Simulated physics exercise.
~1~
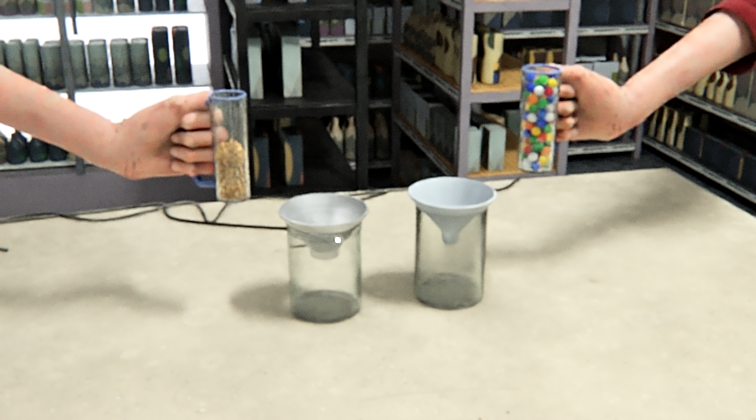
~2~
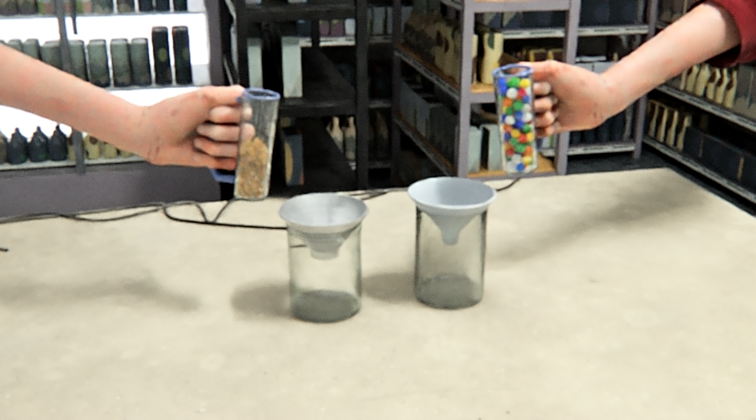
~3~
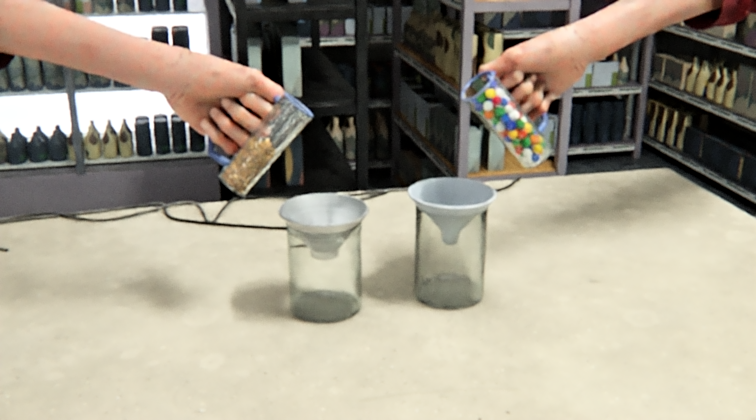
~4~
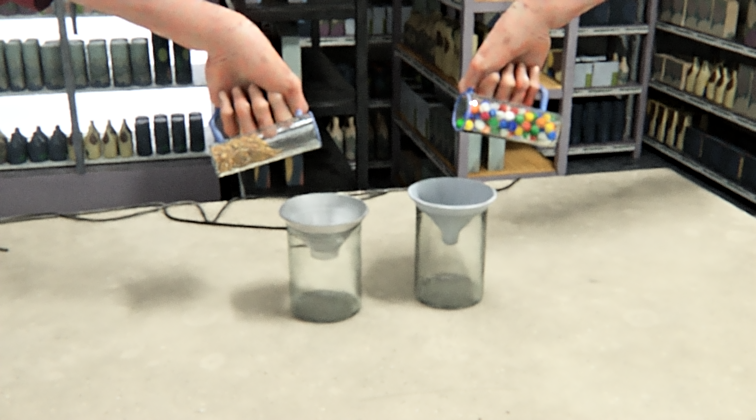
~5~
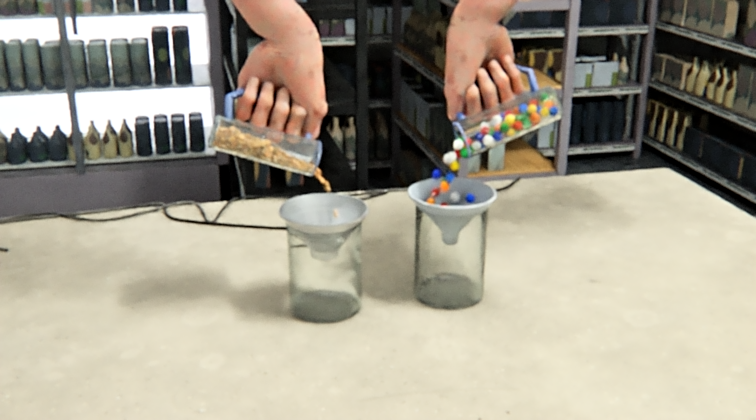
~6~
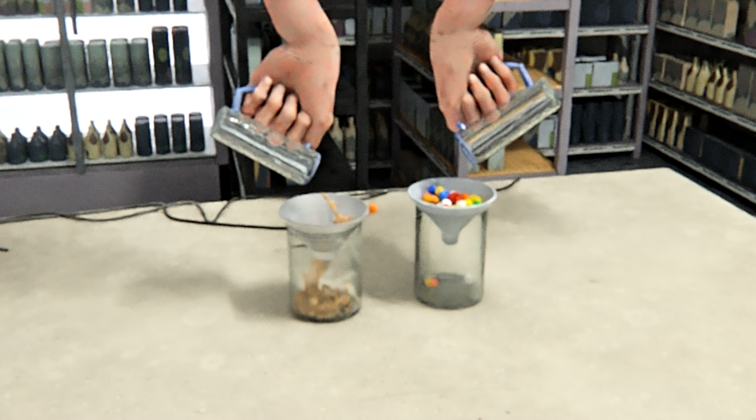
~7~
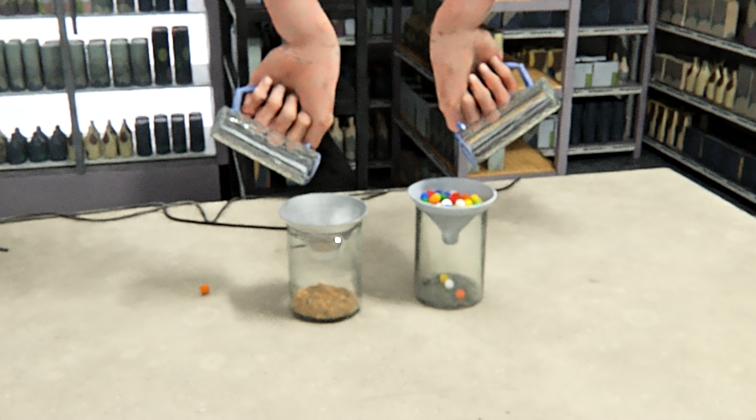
In this clip, two hands tip cups over funnels set in glass jars; the left cup's tan grainy material drains fully into its jar, while most of the right cup's colorful beads stay in the funnel, with a few in the jar and an orange one on the table.
